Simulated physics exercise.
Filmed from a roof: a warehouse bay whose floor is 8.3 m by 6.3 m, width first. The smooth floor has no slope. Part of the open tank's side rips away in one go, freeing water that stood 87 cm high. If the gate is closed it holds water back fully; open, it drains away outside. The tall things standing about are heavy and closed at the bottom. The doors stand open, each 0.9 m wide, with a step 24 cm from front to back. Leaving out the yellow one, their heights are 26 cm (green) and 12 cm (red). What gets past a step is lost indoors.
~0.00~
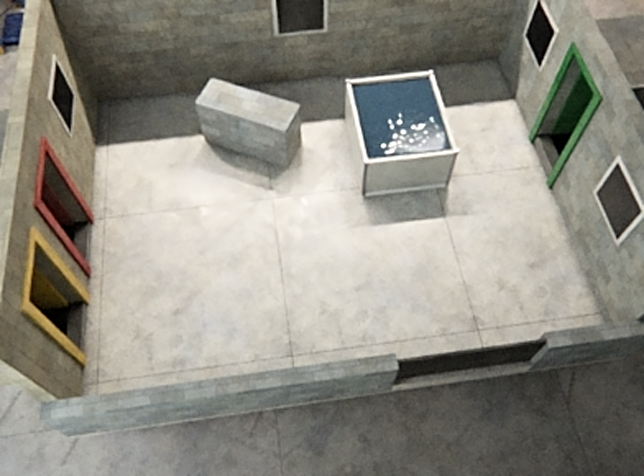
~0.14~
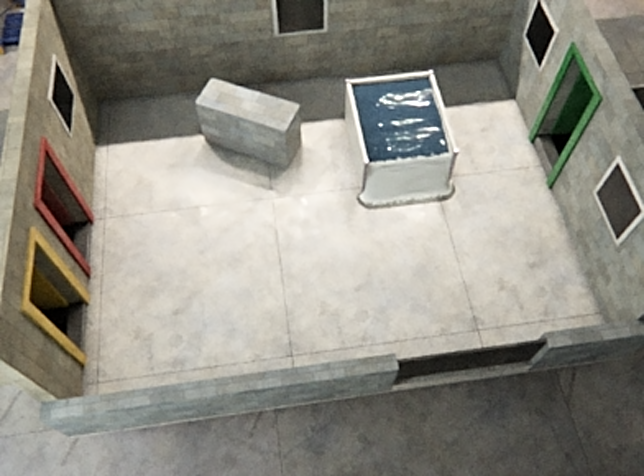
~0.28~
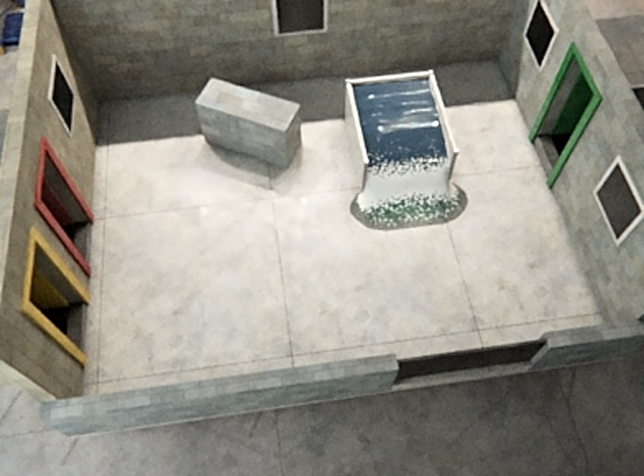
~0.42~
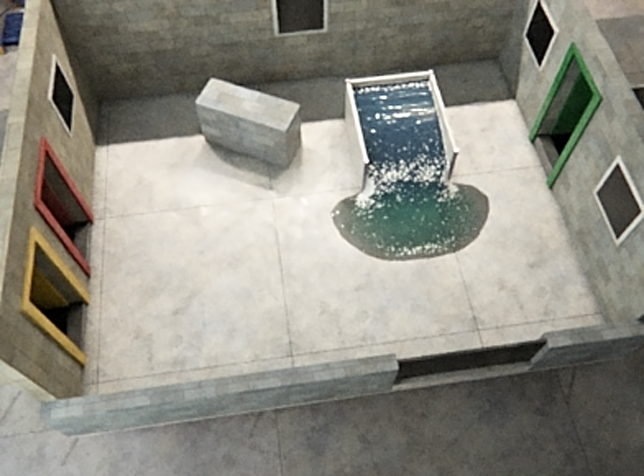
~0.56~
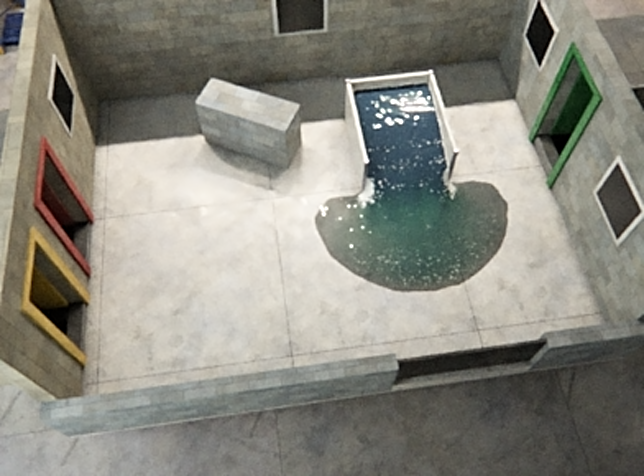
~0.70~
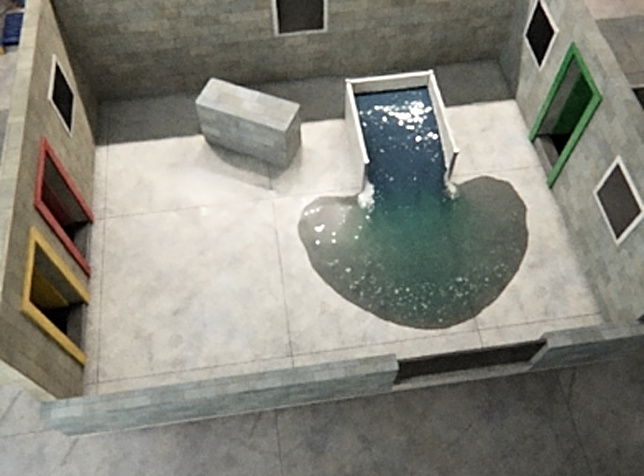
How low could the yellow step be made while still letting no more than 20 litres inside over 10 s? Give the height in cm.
Some 11.5 cm above the ground.
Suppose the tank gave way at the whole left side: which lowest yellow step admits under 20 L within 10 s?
About 14.0 cm.
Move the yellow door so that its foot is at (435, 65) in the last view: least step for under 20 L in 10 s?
About 10.0 cm.
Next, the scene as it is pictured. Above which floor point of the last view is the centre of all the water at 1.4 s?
Near (416, 225).
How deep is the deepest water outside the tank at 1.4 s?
Roughly 38 cm.
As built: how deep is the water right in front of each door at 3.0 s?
Depths in cm: Green 1, yellow 2, red 0.
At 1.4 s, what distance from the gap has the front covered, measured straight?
About 4.2 m.
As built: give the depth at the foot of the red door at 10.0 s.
Some 5.5 cm.
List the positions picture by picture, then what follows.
In the first picture, the open tank at (400, 118) is whole and still, 87 cm deep; the yellow door at (62, 305) is dry.
In the second picture, the front is at (383, 205), 0.3 m from the gap at (407, 176); 0.4 m2 of floor is wet, 87 cm left at the back.
In the third picture, the front is at (381, 226), 0.8 m from the gap at (406, 178); 1.3 m2 of floor is wet, 84 cm left at the back.
In the fourth picture, water pours out at (406, 180) and has run 1.4 m, to (402, 257); about 11 cm deep outside, 75 cm at the back.
In the fifth picture, water pours out at (406, 180) and has run 2.0 m, to (420, 287); about 8 cm deep outside, 74 cm at the back.
In the sixth picture, the front is at (425, 324), 2.7 m from the gap at (406, 180); 7.6 m2 of floor is wet, 70 cm left at the back; the yellow door at (62, 305), 6.0 m from the gap, is still 3.9 m from the nearest water.
After 1.4 s water covers 30 % of the floor, deepest (38 cm) near (446, 362); it has not reached the yellow door.
After 3.0 s water covers 40 % of the floor, deepest (30 cm) near (601, 340); it has not reached the yellow door.
After 10.0 s water covers 95 % of the floor, deepest (12 cm) near (260, 90); 6 cm at the yellow door, 13 litres in over its 13 cm step.
At the yellow door as built, the water arrived by 3.2 s and peaked near 18 cm at 4.0 s.
Run again over the same 10 s with other heights there, 29 litres in over 10.5 cm, 9 litres over 14 cm. The limit of 20 litres is kept from about 11.5 cm up.
